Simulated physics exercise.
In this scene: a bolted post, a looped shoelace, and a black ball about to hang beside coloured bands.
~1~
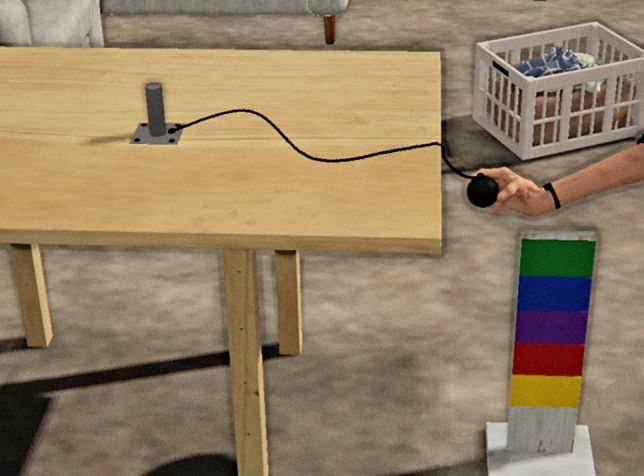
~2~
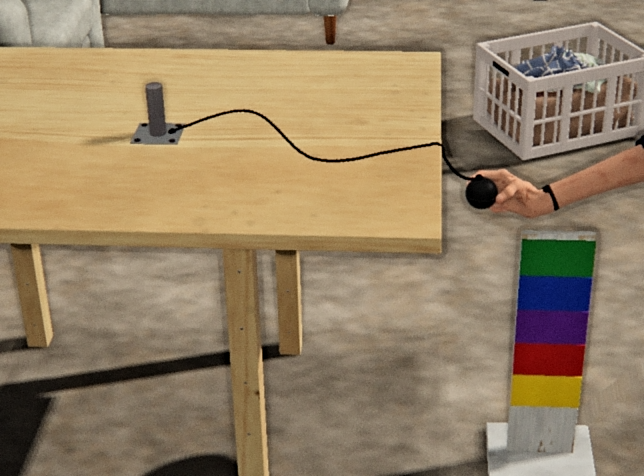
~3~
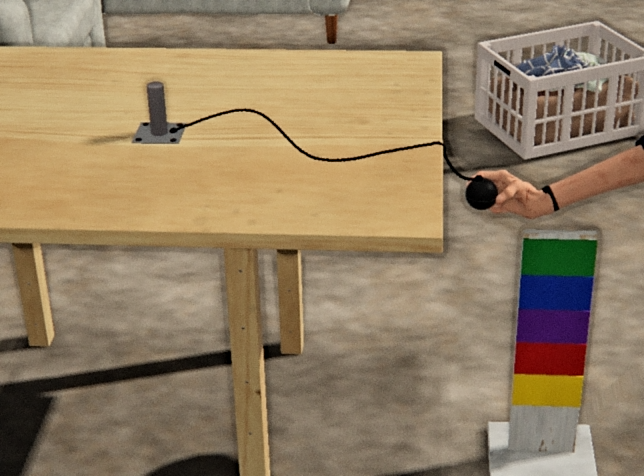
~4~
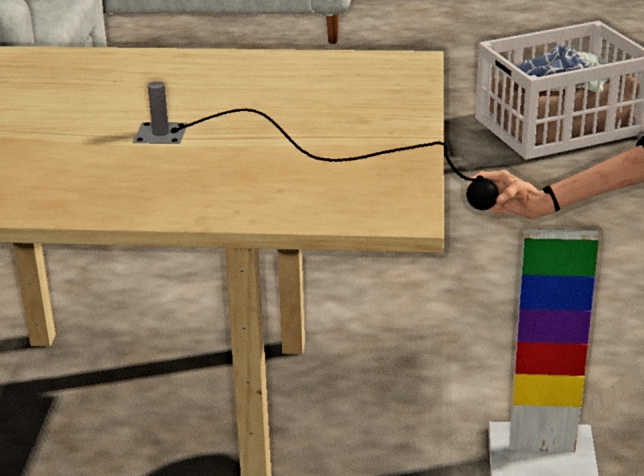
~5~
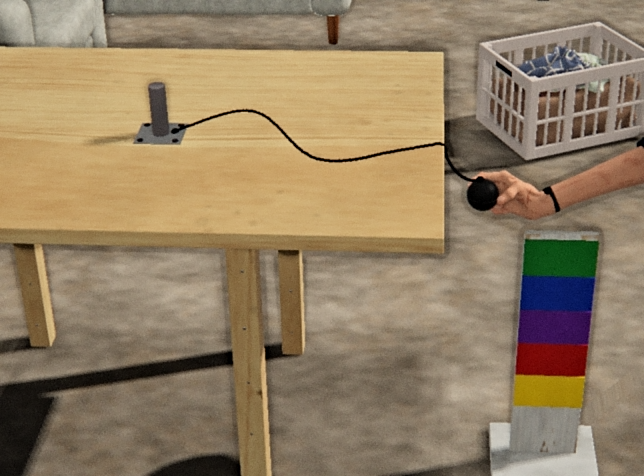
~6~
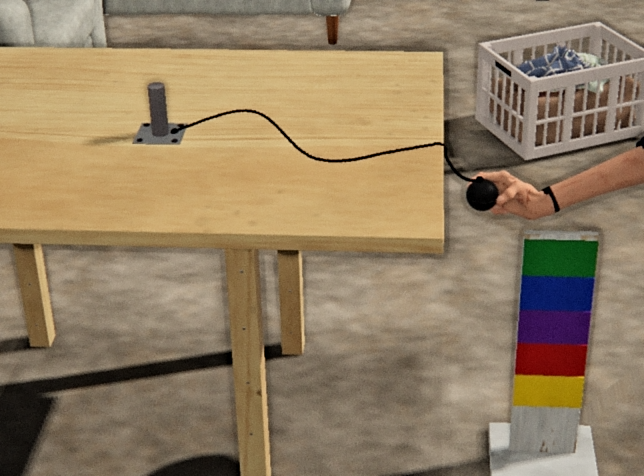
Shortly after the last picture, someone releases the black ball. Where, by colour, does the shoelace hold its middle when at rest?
By colour, at blue.
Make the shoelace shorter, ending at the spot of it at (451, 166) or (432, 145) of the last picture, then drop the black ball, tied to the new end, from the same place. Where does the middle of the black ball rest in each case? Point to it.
Result 1: (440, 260). Result 2: (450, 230).
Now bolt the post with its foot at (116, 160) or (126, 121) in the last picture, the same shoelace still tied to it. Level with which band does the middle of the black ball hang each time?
The first case gives green, the second gives green.
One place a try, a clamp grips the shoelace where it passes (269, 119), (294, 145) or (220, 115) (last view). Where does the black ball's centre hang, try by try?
They end up at (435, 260), (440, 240) and (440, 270).
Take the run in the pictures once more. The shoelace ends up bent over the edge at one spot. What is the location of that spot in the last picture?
The piece you want is at about (362, 158).
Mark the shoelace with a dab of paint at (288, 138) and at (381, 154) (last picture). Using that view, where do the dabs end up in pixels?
The first finishes about (344, 135) and the second about (444, 158).
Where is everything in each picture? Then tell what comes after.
In the first picture, black ball (483, 191); green (557, 260); blue (554, 295); purple (551, 328); red (548, 361); yellow (546, 392).
In the second picture, black ball (482, 193); shoelace through (200, 121) (262, 116) (292, 144) (354, 159) (423, 146).
In the third picture, black ball (482, 194).
In the fourth picture, black ball (483, 194); shoelace through (203, 120) (264, 115) (294, 143) (356, 159) (426, 145).
In the fifth picture, black ball (483, 195).
In the sixth picture, black ball (482, 195); shoelace through (202, 121) (264, 116) (294, 144) (356, 159) (425, 146).
A little later, ball near (414, 283); level with blue.
Next, ball near (456, 279); level with blue.
When it is over, ball near (443, 281); level with blue. Its middle rests at the blue band.
